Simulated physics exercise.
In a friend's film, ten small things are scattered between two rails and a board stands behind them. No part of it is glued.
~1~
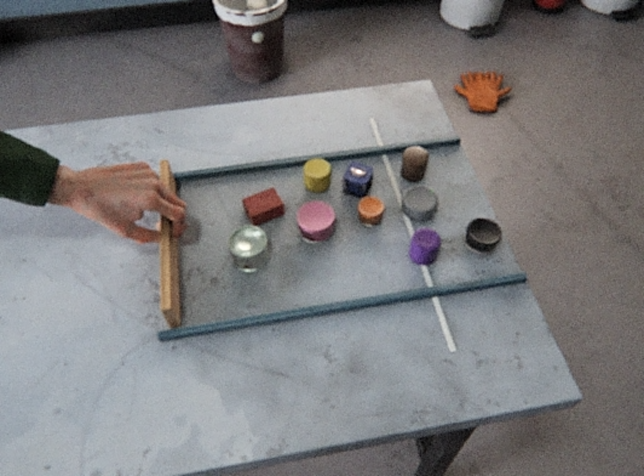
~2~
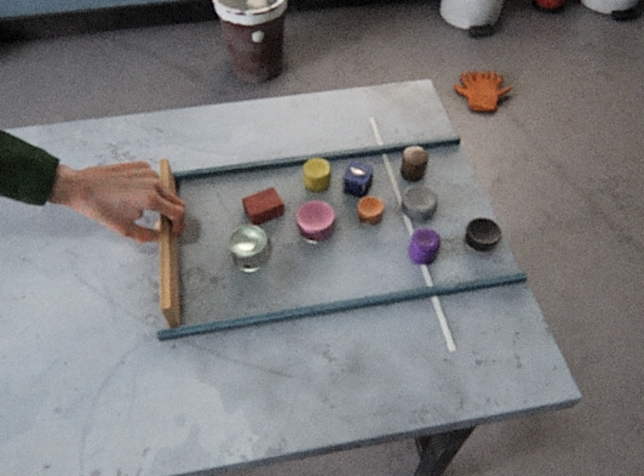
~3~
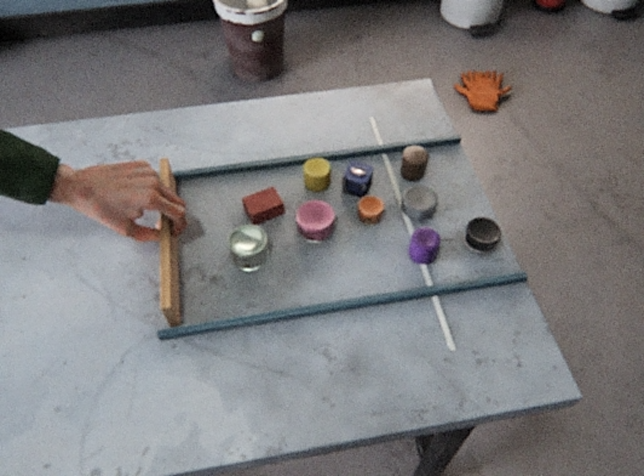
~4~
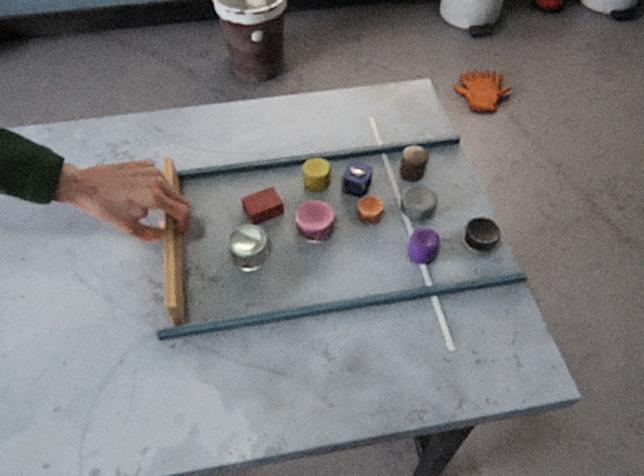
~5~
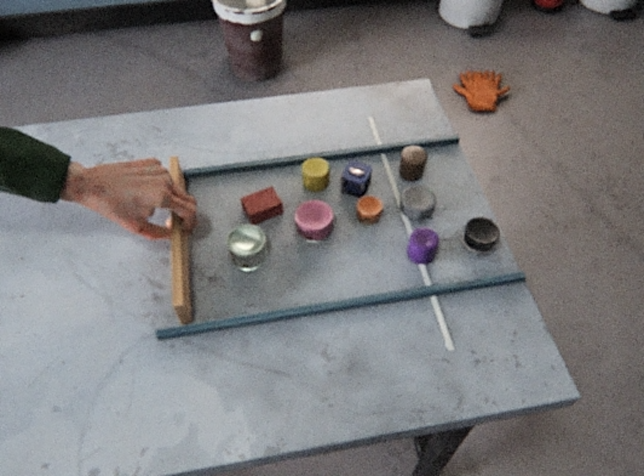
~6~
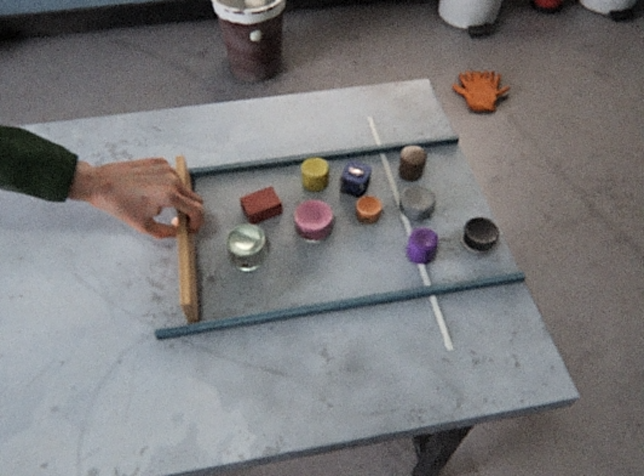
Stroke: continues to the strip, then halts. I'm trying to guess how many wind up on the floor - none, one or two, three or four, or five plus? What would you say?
Zero lost.
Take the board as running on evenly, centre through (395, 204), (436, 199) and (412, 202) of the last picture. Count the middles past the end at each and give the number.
The counts: 0, 2 and 0.
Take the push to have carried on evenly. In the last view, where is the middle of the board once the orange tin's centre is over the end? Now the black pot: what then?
The middle is at (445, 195) when it's the orange tin, and at (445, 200) when it's the black pot.
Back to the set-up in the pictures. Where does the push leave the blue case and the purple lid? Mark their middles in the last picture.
First (431, 163), then (458, 252).
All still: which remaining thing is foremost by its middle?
I reckon it's the grey lid.
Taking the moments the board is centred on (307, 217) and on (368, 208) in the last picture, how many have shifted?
That makes 4 at the first spot and 9 at the second.
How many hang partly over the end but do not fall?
It would come to 1.
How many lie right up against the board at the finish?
4.
Early on, none off yet; black pot at rest near (480, 235); brown lid at rest near (412, 164); grey lid at rest near (417, 202).
A while later, none off yet; black pot at rest near (480, 235); brown lid at rest near (412, 164); grey lid at rest near (418, 202).
Finally, the number that fall off is zero.
